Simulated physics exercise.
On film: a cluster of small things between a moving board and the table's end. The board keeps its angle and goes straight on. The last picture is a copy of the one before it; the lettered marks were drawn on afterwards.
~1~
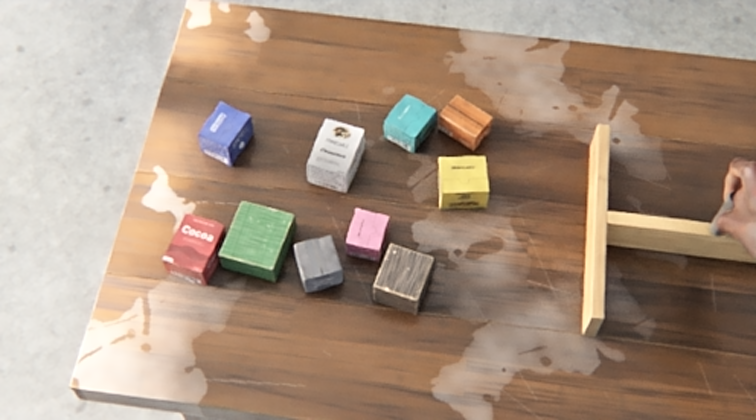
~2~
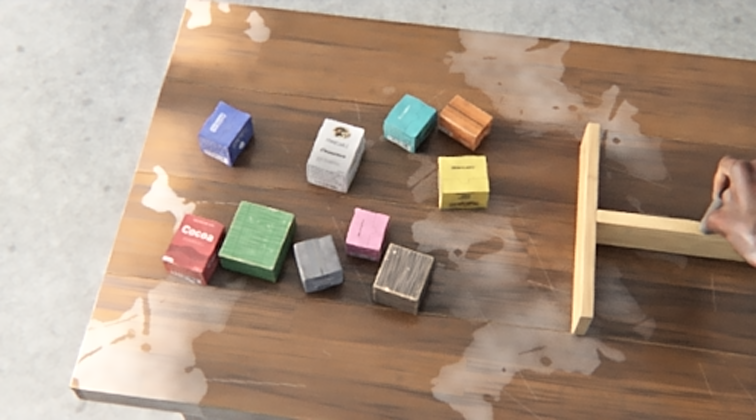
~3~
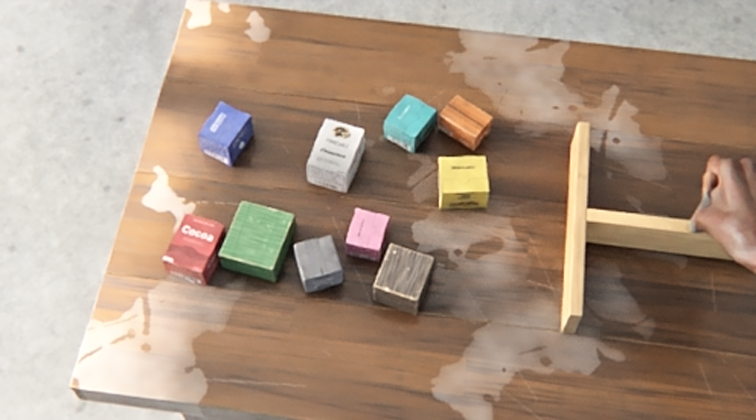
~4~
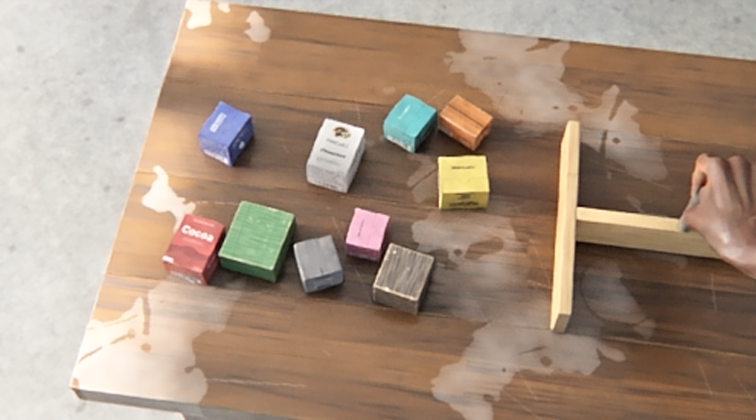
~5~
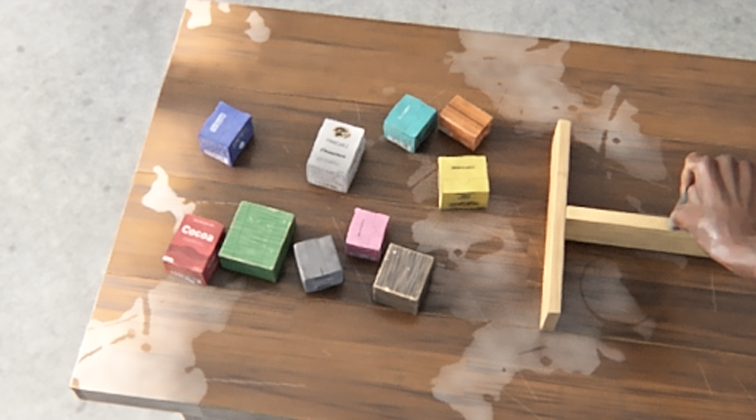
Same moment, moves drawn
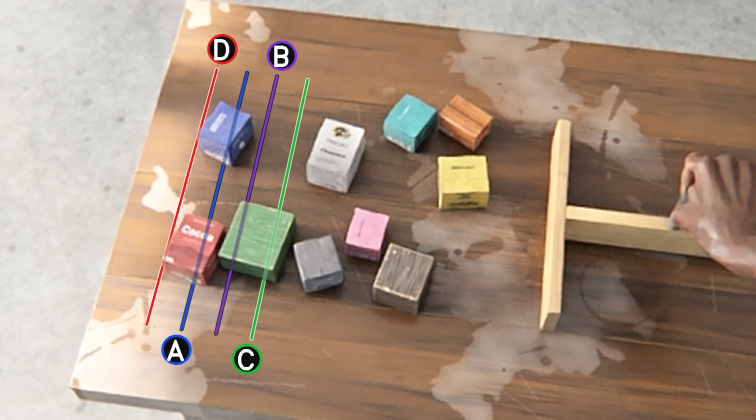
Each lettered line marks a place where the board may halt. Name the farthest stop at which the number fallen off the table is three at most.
It can go as far as A.
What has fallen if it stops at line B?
The red packet.
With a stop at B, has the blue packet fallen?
No.
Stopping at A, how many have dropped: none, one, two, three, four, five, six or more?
Three.
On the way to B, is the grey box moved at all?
By then, yes.
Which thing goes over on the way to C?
It is the red packet.
On the marked copy, A at (217, 192); B at (249, 196); C at (282, 200); D at (184, 188).
With A. Early on, board (435, 196); orange box (427, 107); black block (395, 280).
Further on, board (312, 181); red packet (131, 247); green block (186, 235).
At the end, board (217, 169); blue packet over the edge; red packet over the edge; three fallen.
As for the rest, B is within the limit but short; C is within the limit but short; D drops five.
